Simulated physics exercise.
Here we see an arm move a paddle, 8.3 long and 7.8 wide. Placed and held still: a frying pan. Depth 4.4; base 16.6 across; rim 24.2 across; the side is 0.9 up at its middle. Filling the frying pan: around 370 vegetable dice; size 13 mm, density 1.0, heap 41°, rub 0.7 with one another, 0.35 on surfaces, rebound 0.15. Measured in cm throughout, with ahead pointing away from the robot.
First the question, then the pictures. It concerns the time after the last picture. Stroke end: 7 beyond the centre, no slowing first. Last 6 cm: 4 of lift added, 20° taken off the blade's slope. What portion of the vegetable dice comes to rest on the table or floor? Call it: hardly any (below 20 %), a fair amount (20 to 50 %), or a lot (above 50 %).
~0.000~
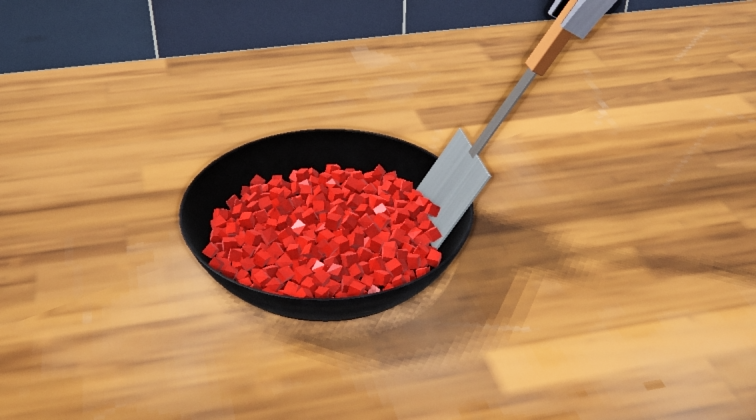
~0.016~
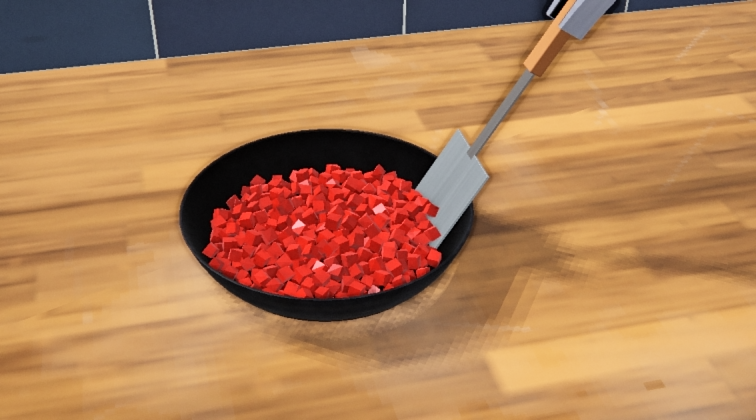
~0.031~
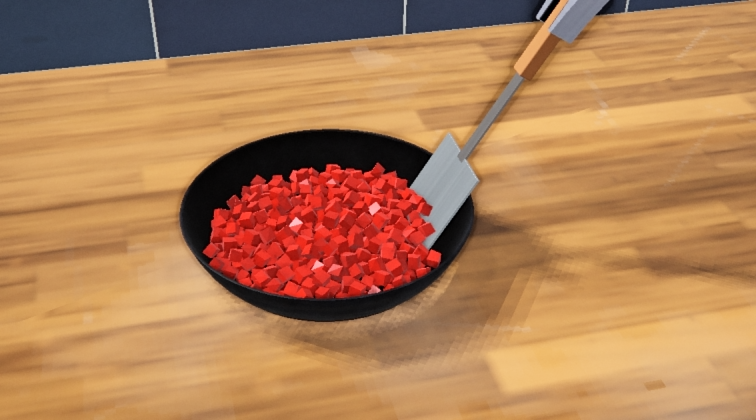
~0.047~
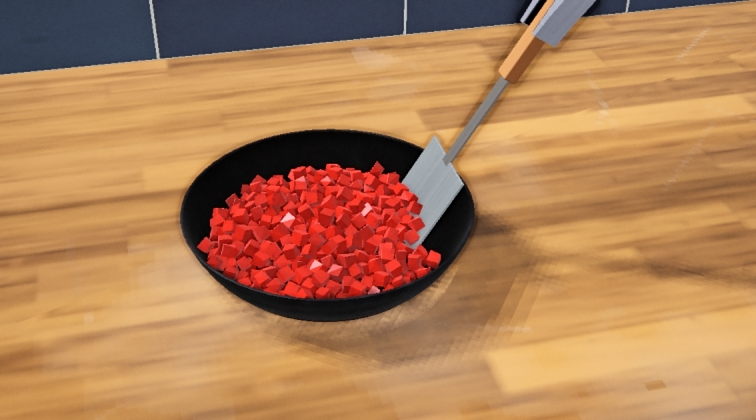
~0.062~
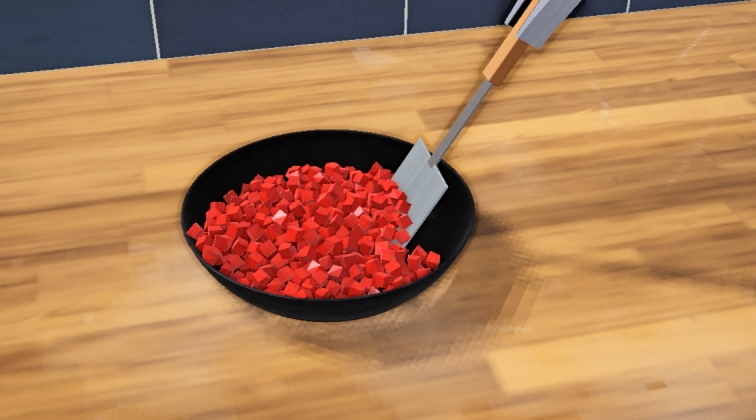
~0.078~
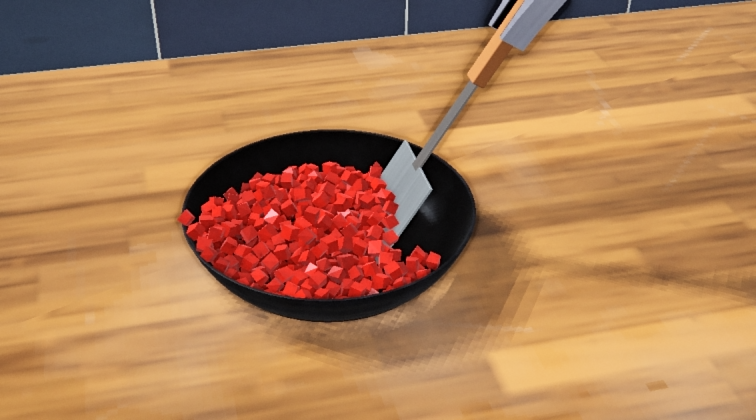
A fair amount.
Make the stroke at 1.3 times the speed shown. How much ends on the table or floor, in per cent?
Estimate: Approx. 35 %.
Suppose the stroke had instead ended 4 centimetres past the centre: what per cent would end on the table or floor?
10 %, roughly.
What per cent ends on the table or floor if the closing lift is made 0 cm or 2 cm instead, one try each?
Result: Approx. 15 % and 20 %, one try each.
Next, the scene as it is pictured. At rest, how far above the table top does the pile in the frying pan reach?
6.0 cm.
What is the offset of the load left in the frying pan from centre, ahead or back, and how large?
Offset forward: Around 4.0 cm.
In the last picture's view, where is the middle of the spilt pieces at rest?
The centre sits at roughly (104, 268).
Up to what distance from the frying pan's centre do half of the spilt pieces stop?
Close to 20 cm from the centre.
After 0.12 s, sloping 58°, highest piece 8 above the table; 368 in the frying pan, 2 on the blade or in flight.
After 0.15 s, sloping 50°, highest piece 10 above the table; 360 in the frying pan, 10 on the blade or in flight.
After 0.37 s, sloping 38°, highest piece 6 above the table; 274 in the frying pan, 83 on the table or floor, 13 on the blade or in flight.
After 1.42 s, sloping 38°, highest piece 5 above the table; 272 in the frying pan, 98 on the table or floor.
At rest, 272 in the frying pan, 98 on the table or floor. That is 26 % on the table or floor.
